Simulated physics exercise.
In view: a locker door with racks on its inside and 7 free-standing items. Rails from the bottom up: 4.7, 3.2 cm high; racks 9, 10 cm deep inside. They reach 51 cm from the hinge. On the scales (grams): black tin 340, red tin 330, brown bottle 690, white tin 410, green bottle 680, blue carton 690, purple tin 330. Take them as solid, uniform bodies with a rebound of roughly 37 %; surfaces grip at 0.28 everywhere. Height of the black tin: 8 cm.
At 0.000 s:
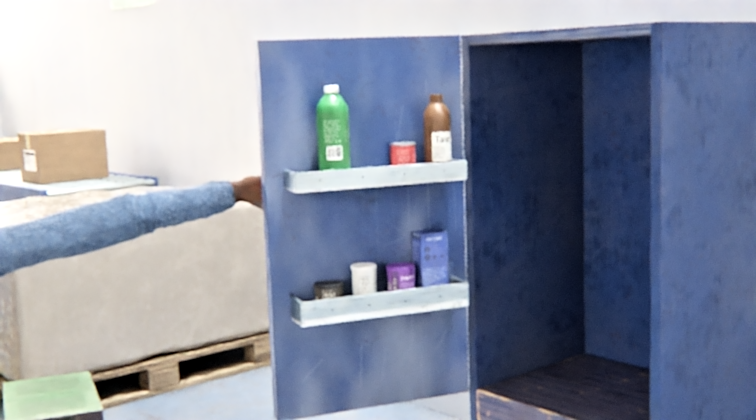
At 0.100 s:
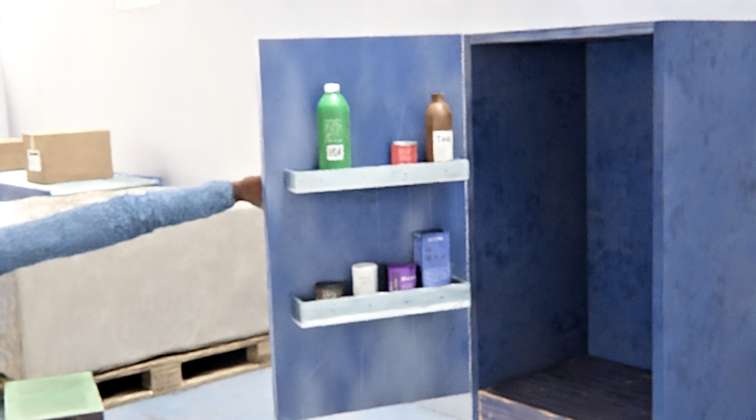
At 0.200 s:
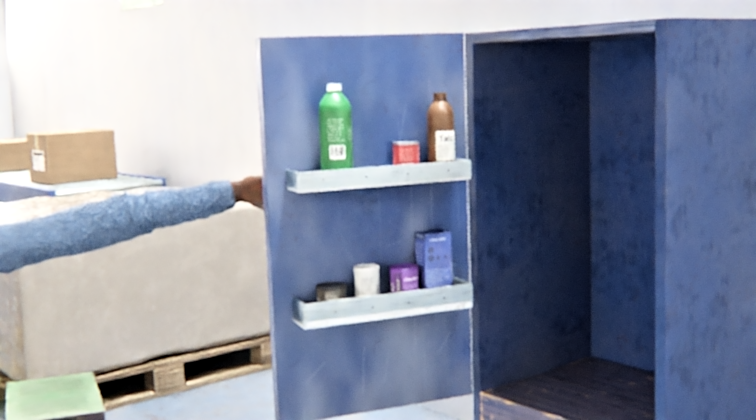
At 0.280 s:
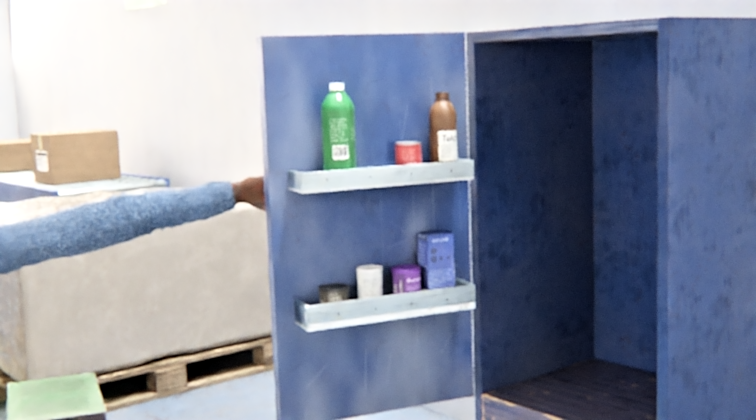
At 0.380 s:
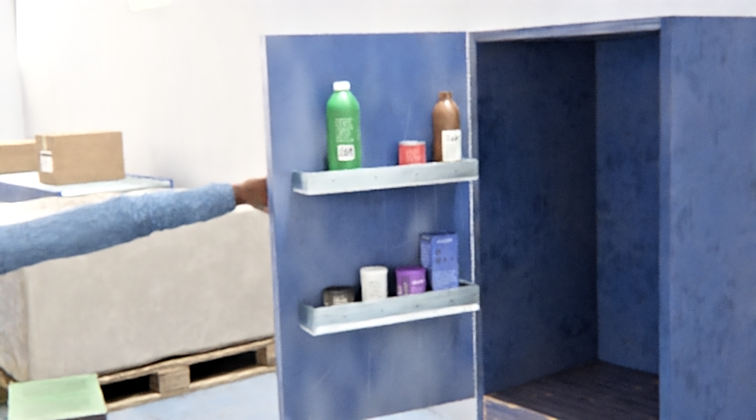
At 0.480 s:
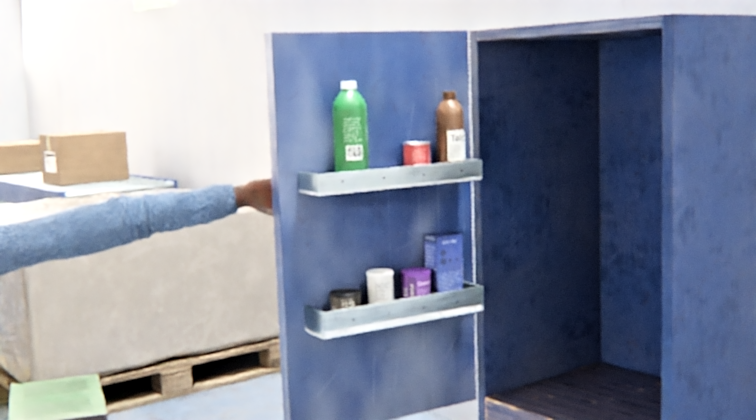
In the video, an arm in a blue fuzzy sleeve holds the edge of an open blue locker door and swings it slightly toward closed, while bottles, tins and a carton ride along on its two inner racks.
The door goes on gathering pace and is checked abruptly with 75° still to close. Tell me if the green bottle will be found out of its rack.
The green bottle stays in.
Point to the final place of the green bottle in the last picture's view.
Near (401, 133).
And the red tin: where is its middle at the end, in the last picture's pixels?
Around (447, 160).
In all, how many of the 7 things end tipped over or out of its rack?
That comes to 0.
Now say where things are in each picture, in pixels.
In the first frame, door 110° open; green bottle (333, 134).
In the second frame, door 110° open; brown bottle (439, 133); white tin (365, 287).
In the third frame, door 108° open; blue carton (434, 267); purple tin (404, 286).
In the fourth frame, door 106° open; red tin (409, 158).
In the fifth frame, door 103° open; brown bottle (446, 132); white tin (375, 291).
In the sixth frame, door 98° open; green bottle (350, 132); blue carton (444, 270).
By 0.68 s, door 86° open.
By 0.88 s, door 75° open; green bottle tilted 7° near (407, 131).
By 1.18 s, door 75° open.
When it is over (1.8 s), all 7 within 5 cm of the start. In the last view, green bottle near (401, 133).
